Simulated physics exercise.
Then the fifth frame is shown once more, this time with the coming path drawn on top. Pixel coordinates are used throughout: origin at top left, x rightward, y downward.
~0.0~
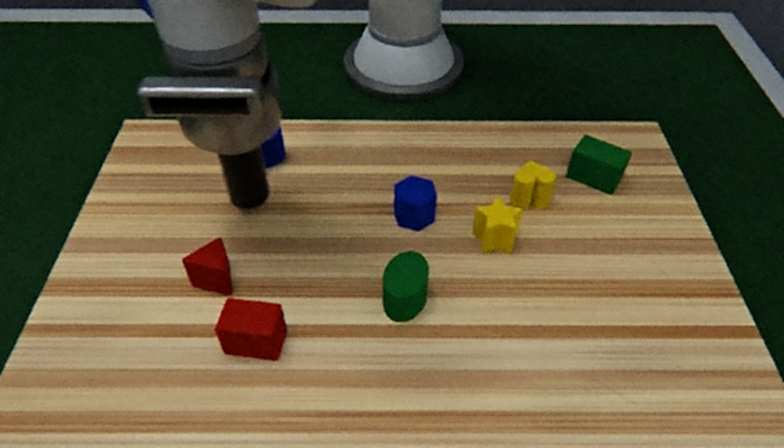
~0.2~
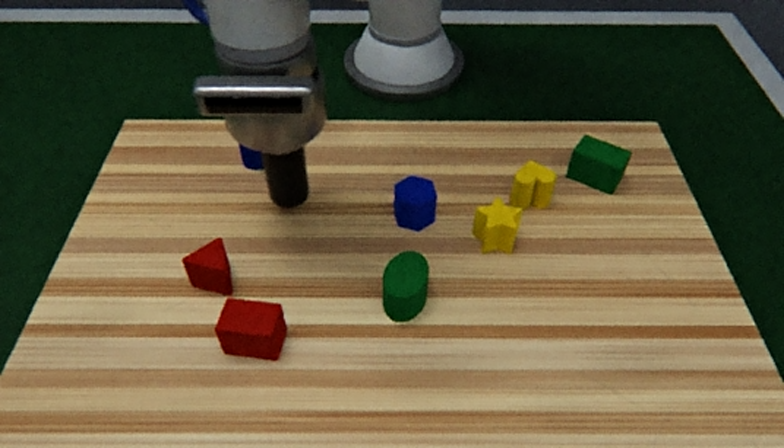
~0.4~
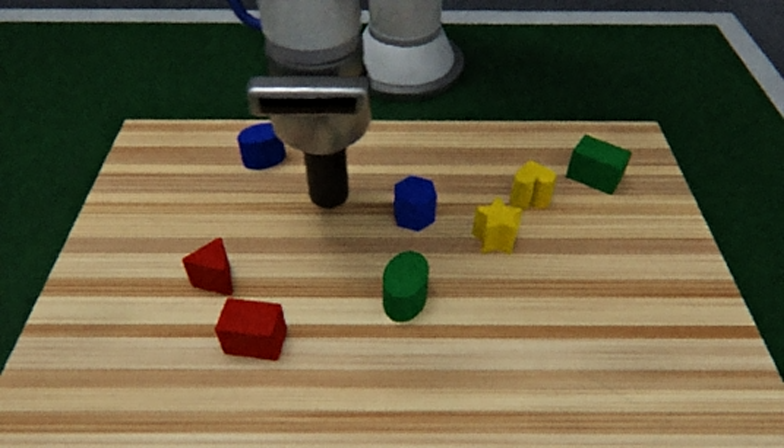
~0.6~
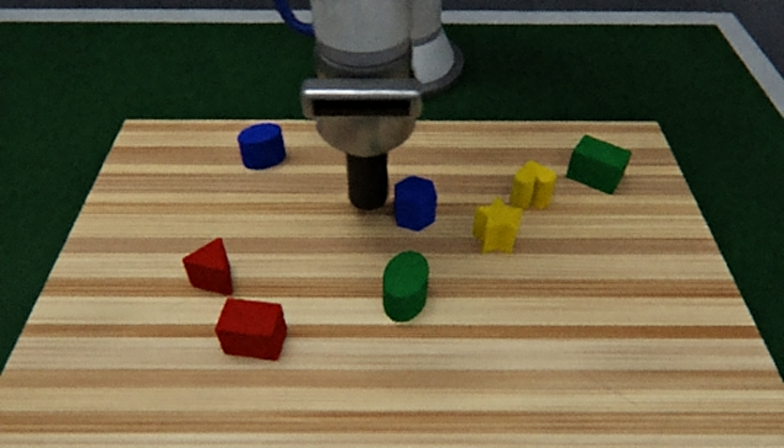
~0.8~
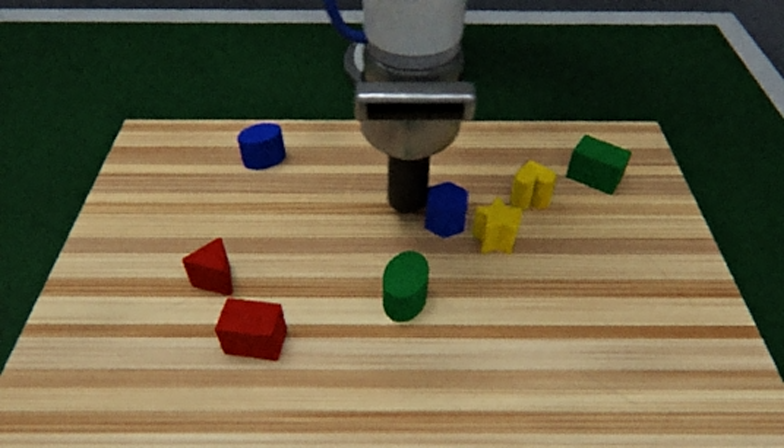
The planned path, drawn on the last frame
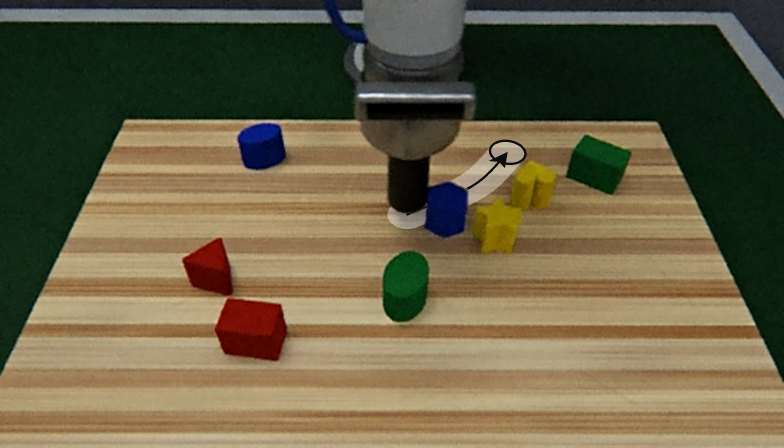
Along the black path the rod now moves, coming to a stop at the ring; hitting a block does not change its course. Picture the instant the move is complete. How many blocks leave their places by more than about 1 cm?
There will be one block displaced.
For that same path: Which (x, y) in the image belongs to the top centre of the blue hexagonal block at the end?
The middle of the upper face of the blue hexagonal block will lie at about (475, 196) in the picture.
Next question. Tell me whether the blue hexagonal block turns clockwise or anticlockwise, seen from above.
From above, the turn goes clockwise.
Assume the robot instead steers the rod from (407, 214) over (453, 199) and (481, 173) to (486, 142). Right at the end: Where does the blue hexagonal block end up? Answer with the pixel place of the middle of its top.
If I read the scene right, the answer is (482, 198).
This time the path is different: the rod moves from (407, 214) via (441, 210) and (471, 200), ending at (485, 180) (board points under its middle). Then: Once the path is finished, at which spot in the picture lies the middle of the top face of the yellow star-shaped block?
It is at (524, 224).
Drawn move, from (407, 214) over (449, 197) and (485, 177) to (508, 152).
What follows on the original path. One third of the way, rod at (452, 183); blue hexagonal block at (475, 196), turned 70° clockwise; yellow star-shaped block at (504, 216).
Two thirds of the way, rod at (488, 162); blue hexagonal block at (475, 196), turned 70° clockwise; yellow star-shaped block at (504, 216).
At the end, rod at (510, 138); blue hexagonal block at (475, 196), turned 70° clockwise; yellow star-shaped block at (504, 216); yellow heart block still.
